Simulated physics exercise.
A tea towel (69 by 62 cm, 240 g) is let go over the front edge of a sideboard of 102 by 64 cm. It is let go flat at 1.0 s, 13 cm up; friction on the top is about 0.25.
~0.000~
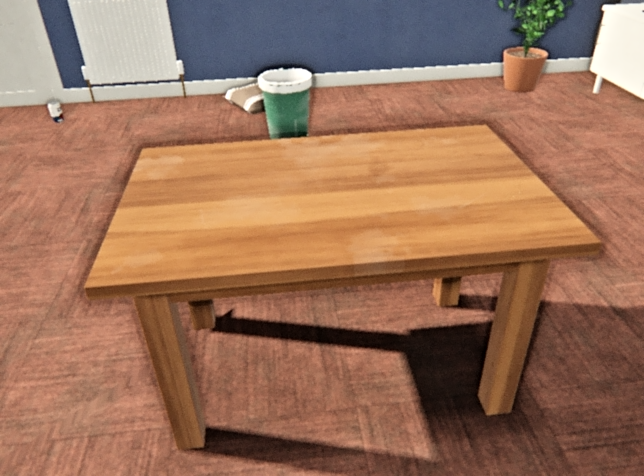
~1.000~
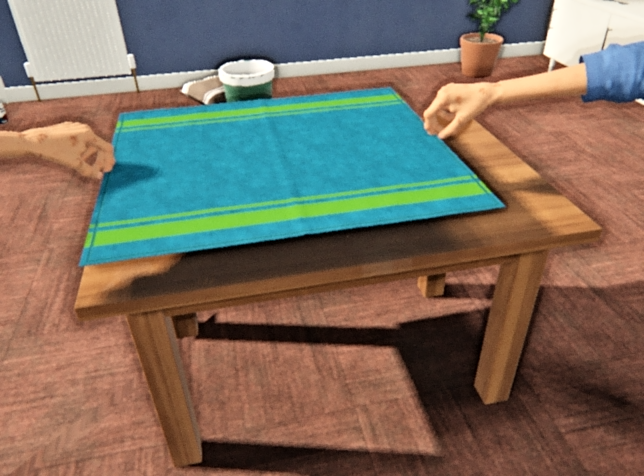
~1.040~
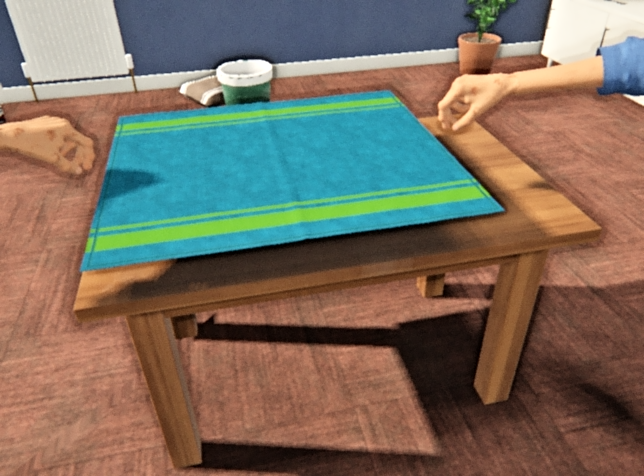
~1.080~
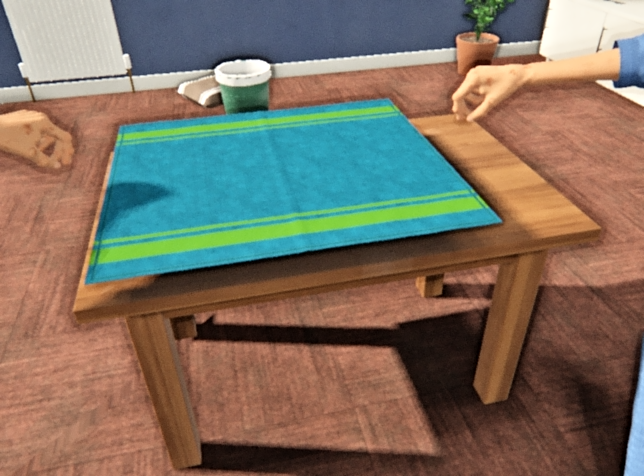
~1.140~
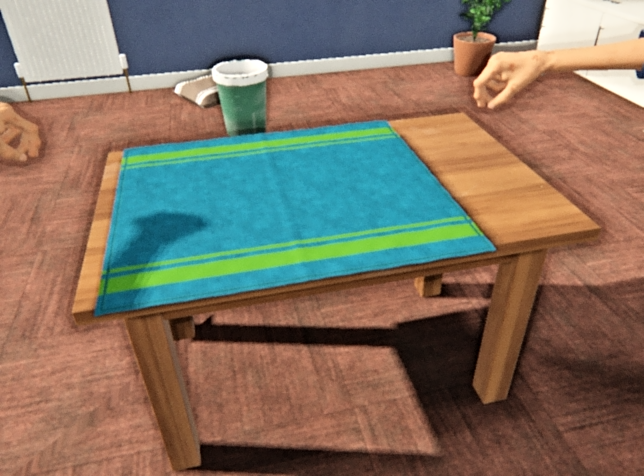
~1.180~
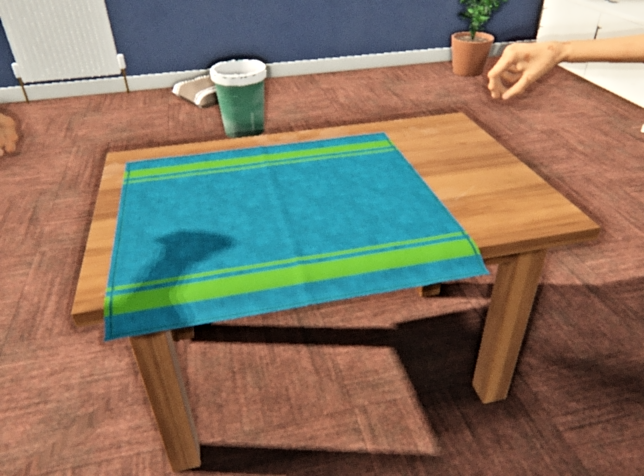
Two hands holding a blue and green tea towel above a wooden sideboard, releasing it and drawing apart as it lowers.
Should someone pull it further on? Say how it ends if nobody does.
The tea towel remains up there.
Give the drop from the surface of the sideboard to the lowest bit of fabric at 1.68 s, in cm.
About 8 cm.
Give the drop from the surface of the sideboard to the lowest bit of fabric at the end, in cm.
Some 8 cm.
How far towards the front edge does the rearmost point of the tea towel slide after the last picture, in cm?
About 3 cm.
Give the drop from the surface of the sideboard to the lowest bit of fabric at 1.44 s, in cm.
About 8 cm.
After 1.4 s, 85 % of the tea towel is still over the top.
After 1.7 s, 85 % of the tea towel is still over the top.
After 1.9 s, 85 % of the tea towel is still over the top.
After 2.2 s, 85 % of the tea towel is still over the top.
After 4.4 s, 85 % of the tea towel is still over the top.
